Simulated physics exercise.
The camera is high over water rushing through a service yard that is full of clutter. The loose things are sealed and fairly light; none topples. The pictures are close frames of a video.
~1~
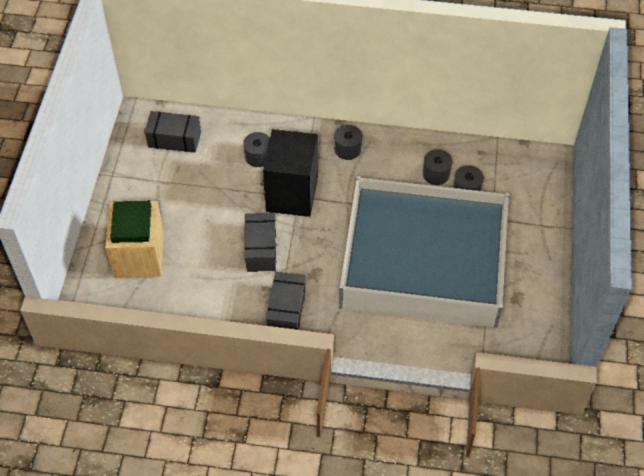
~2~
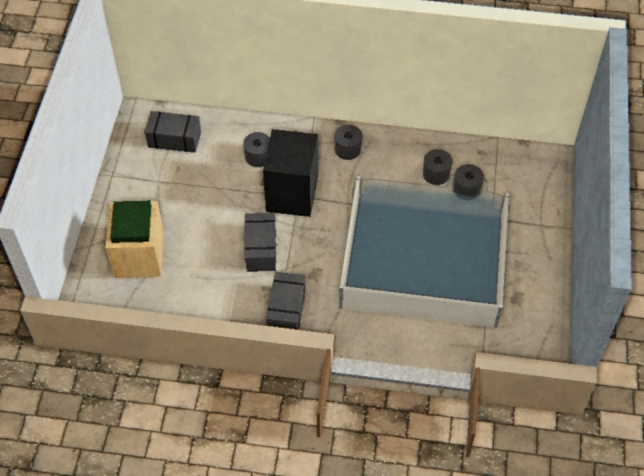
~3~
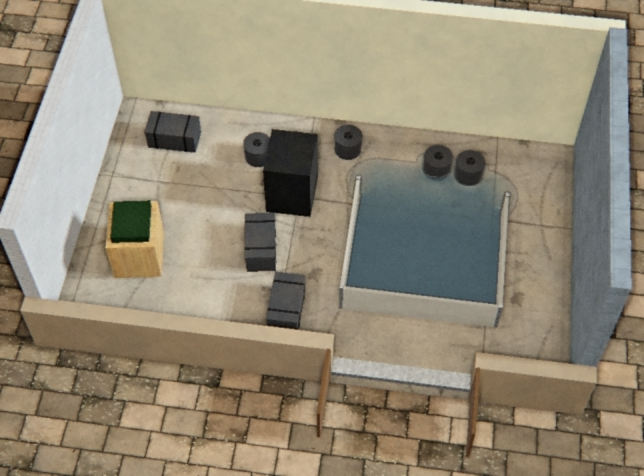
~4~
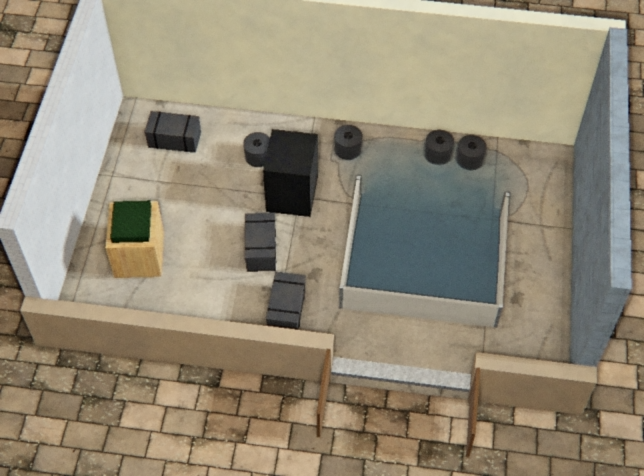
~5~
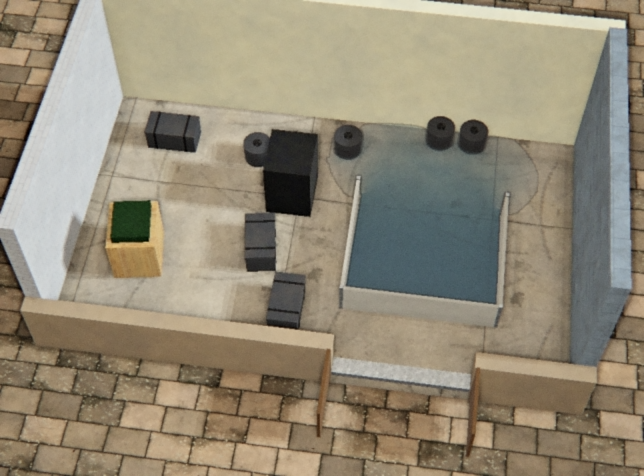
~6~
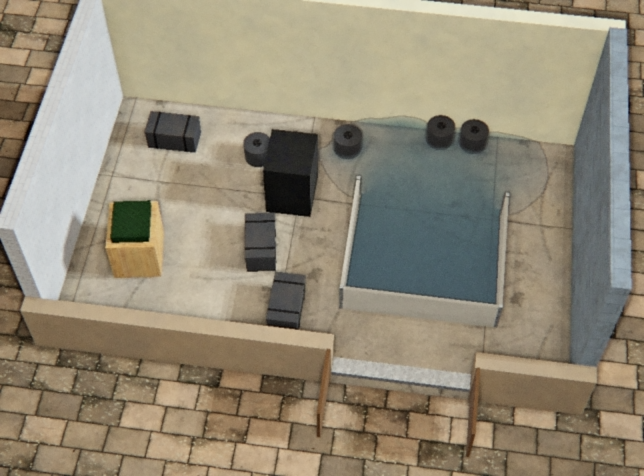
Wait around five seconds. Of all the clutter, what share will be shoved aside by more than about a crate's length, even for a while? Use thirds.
It is at least two thirds.
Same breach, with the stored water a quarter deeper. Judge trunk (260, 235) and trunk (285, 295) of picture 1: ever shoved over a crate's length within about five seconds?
One after the other: Not that far, never so far.
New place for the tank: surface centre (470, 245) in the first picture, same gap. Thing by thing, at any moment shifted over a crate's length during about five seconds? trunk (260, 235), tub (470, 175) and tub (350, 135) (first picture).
In turn: No, that far or more, moved that far.
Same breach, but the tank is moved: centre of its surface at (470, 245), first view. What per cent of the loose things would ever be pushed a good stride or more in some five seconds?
Some 70 per cent.
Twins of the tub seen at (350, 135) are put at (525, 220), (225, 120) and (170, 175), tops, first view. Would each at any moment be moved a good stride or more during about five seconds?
In turn: That far or more, shifted that much, that far or more.
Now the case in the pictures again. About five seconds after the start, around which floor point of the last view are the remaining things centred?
Near (262, 236).
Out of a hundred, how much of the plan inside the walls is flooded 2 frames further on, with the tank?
Near 30 in a hundred.
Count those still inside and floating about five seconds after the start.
That makes 5.
A moment on, 2 of 7 are well off their spots; 2 afloat.
Next, 2 of 7 are well off their spots; 3 afloat.
Later, 4 of 7 are well off their spots; 4 afloat.
In the end, 5 of 7 are well off their spots, and 5 have been at some point; 5 afloat.
